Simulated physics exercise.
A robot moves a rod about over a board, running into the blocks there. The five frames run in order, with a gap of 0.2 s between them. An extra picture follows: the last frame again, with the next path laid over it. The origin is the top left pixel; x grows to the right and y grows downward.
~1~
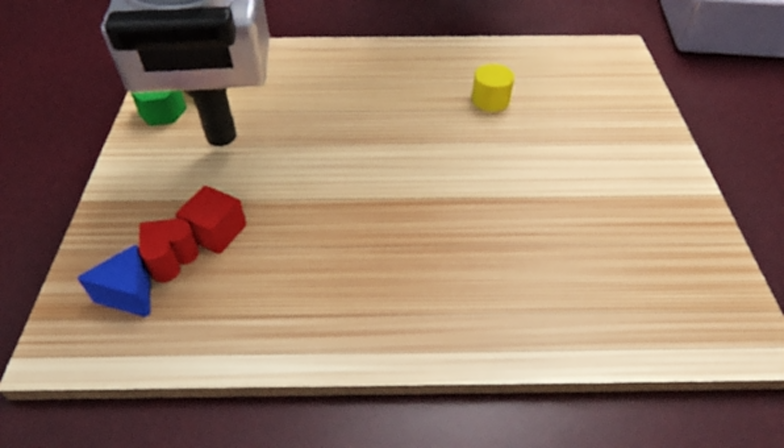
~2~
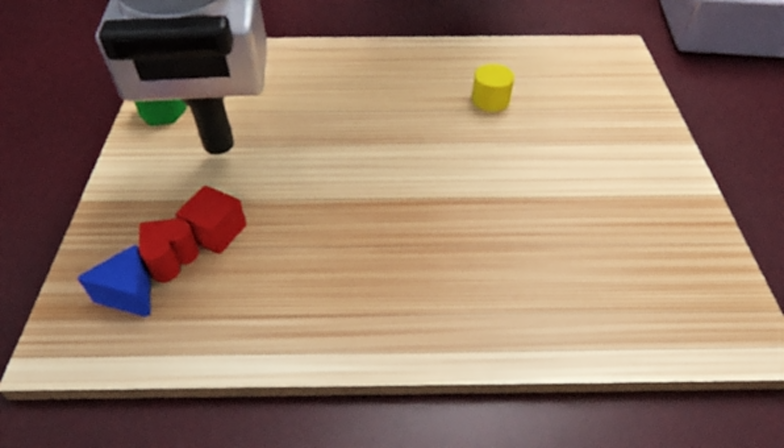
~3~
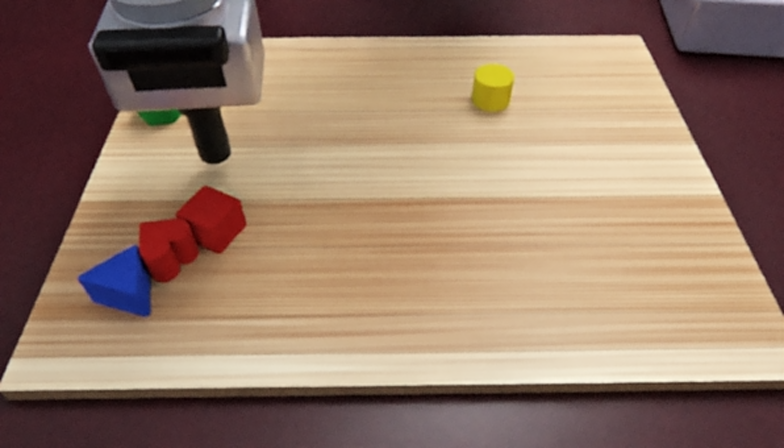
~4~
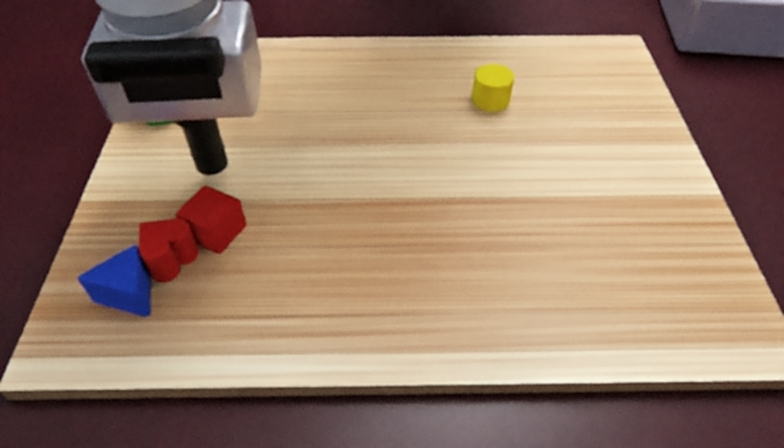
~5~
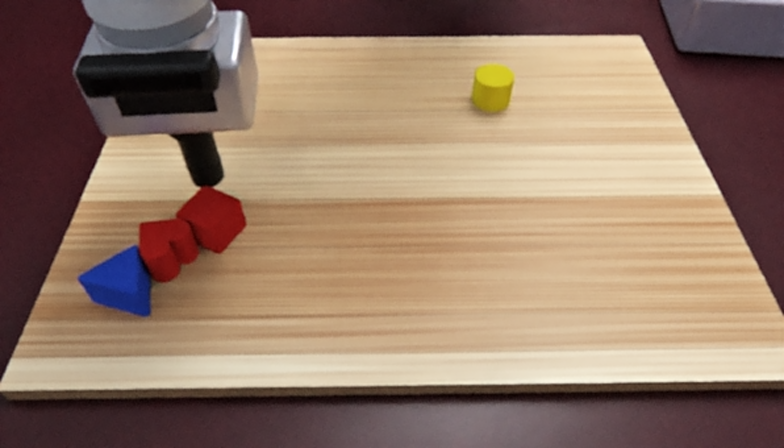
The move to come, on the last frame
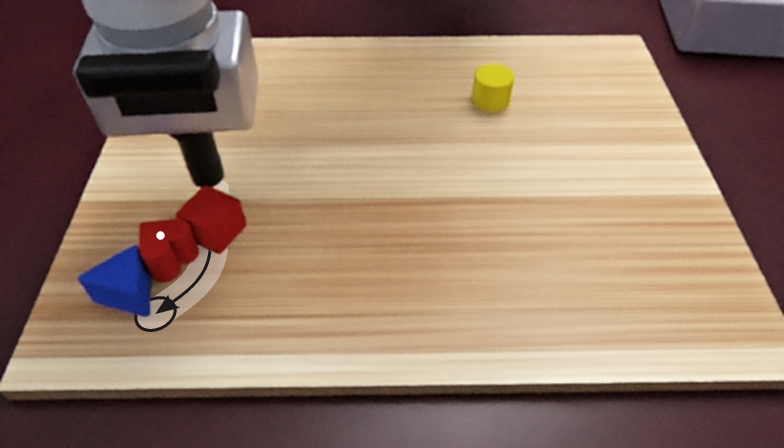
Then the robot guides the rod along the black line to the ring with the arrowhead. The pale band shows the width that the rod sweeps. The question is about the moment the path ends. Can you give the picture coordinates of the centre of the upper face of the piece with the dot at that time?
Top centre: (97, 293).
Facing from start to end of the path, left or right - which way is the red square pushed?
Left.
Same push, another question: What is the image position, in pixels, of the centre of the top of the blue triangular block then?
It is at (48, 287).
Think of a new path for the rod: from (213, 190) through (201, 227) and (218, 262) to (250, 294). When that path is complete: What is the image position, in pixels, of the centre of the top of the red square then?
My estimate: (287, 274).
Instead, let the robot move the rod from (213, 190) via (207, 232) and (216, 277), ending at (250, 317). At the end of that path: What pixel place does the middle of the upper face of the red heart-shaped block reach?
Its top face will be centred at roughly (163, 259).
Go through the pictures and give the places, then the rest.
In the first picture, tip of the rod at (222, 138), middles of tops, blue triangular block at (116, 271), red heart-shaped block at (160, 235), red square at (208, 206).
In the second picture, rod at (219, 146), nothing pushed.
In the third picture, rod at (216, 155), nothing pushed.
In the fourth picture, rod at (212, 166), nothing pushed.
In the fifth picture, rod at (208, 178), blue triangular block at (116, 271), red heart-shaped block at (160, 235), red square at (208, 206).
The line goes from (213, 190) over (211, 230) and (202, 274) to (156, 314); the dot is on the red heart-shaped block.
On the path given first. One third of the way, rod at (207, 217); blue triangular block at (111, 272); red heart-shaped block at (162, 252), turned 55° clockwise; red square at (220, 237), turned 25° anticlockwise.
Two thirds of the way, rod at (197, 262); blue triangular block at (98, 276), turned 15° anticlockwise; red heart-shaped block at (151, 264), turned 80° clockwise; red square at (231, 265), turned 80° anticlockwise.
At the end, rod at (149, 302); blue triangular block at (48, 287); red heart-shaped block at (97, 293), turned 115° clockwise; red square at (231, 266), turned 85° anticlockwise.
